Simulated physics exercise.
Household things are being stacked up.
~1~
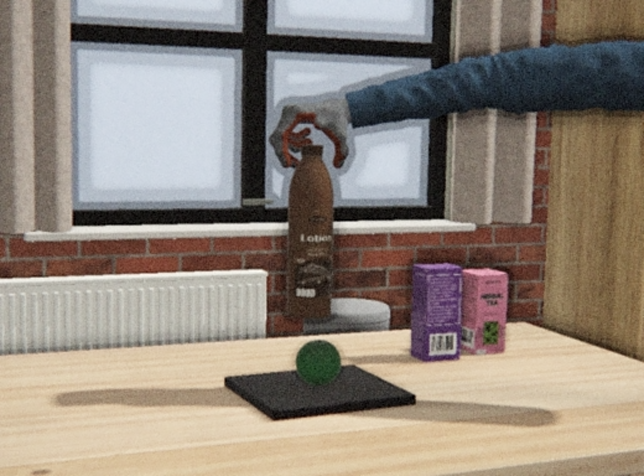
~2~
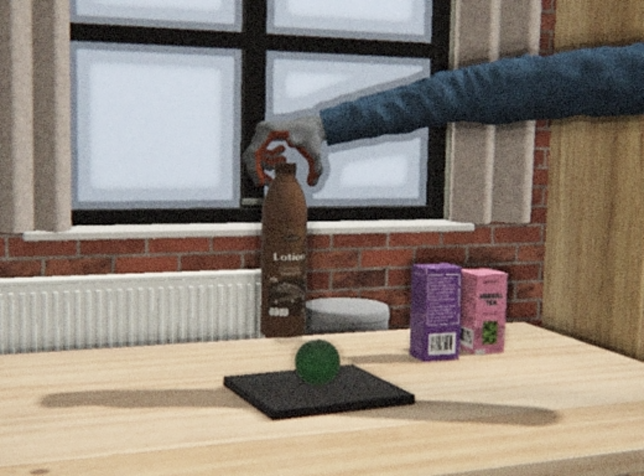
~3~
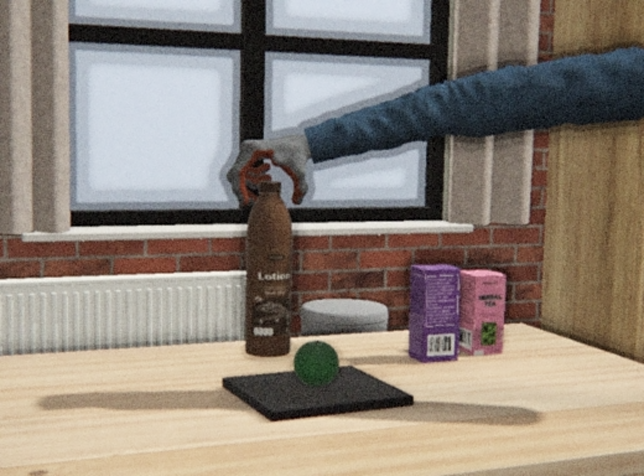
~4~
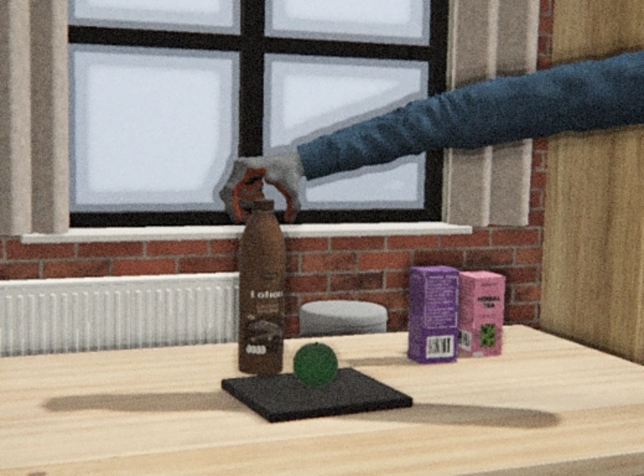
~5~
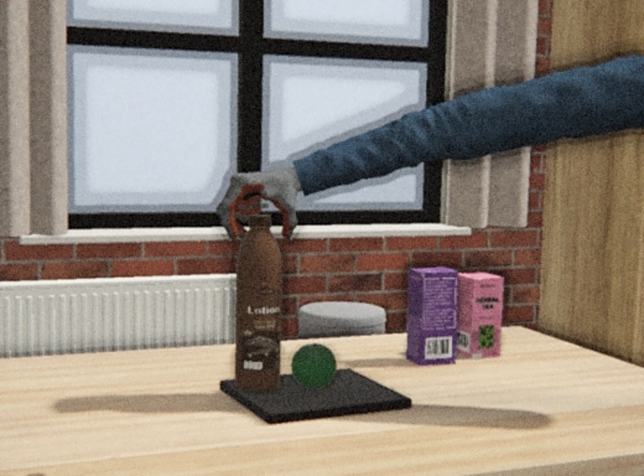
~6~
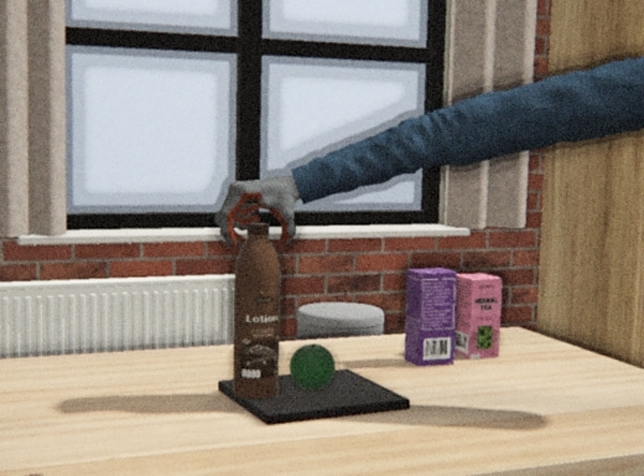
On a wooden table before a window and a brick wall, a green ball rests on a black tray near a purple carton and a pink one. A gloved hand carries a brown lotion bottle leftward and down, then sets it on the tray's left side, still gripping its top.
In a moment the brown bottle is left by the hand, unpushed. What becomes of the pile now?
Short answer: It's safe.
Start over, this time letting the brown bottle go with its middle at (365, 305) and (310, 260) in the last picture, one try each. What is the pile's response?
First attempt - it does not fall; second attempt - it comes down.
Then, 0.20 s later than the last frame, all is still.
Then, 0.50 s later than the last frame, brown bottle resting near (257, 310).
When it is over, all 5 as before. End places, in pixels of the last picture, brown bottle near (257, 310). The pile keeps its balance.
